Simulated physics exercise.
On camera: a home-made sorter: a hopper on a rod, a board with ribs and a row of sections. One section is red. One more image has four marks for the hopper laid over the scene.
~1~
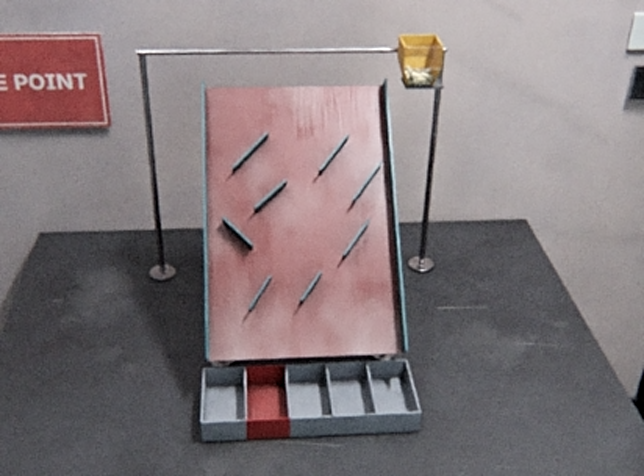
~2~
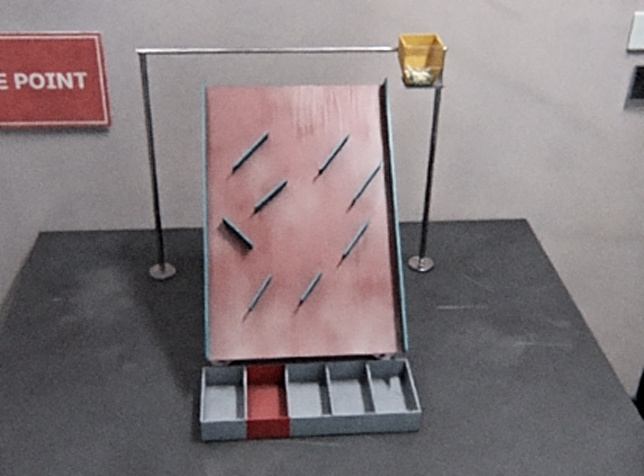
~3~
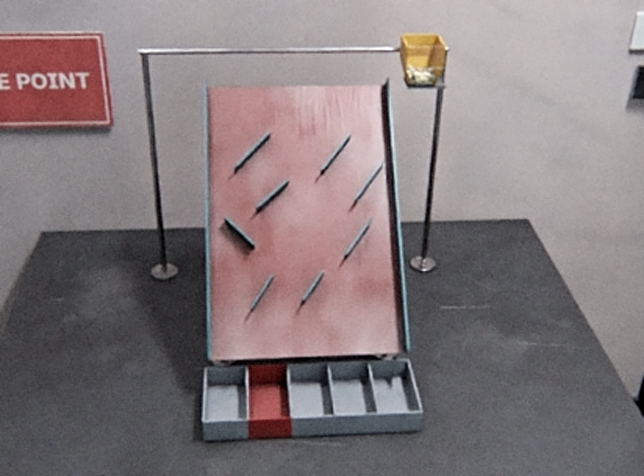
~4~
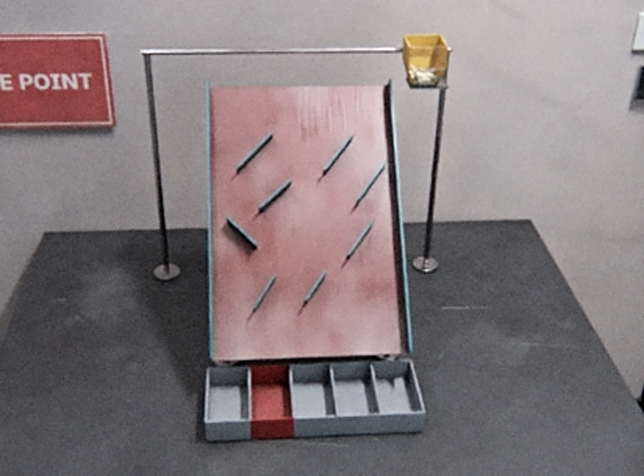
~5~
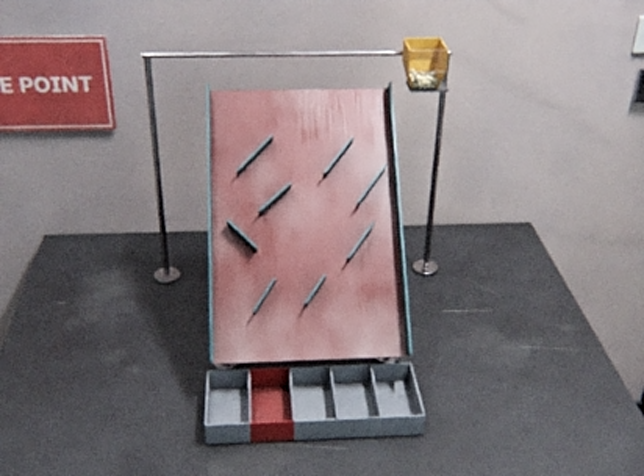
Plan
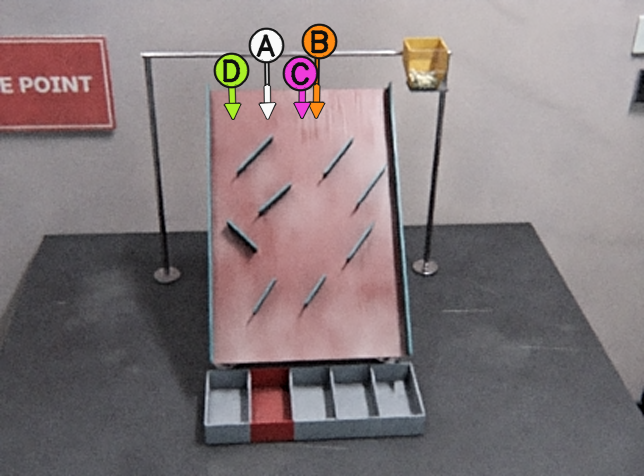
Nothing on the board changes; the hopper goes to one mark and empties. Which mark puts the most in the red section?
Go for B.
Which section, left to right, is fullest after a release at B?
The second from the left.
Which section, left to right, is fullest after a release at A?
The first from the left.
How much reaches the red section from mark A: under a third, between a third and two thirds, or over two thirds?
Under a third.
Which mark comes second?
It is C.
On the marked copy, mark A meets the board at (267, 112); mark B meets the board at (316, 112); mark C meets the board at (302, 112); mark D meets the board at (232, 113).
With A, a small part in the red section, most in other sections, a small part outside the box.
With B, most in the red section, a small part in other sections, a small part outside the box.
With C, about half in the red section, about a third in other sections, a small part outside the box.
With D, a stray few in the red section, most in other sections, a small part outside the box.
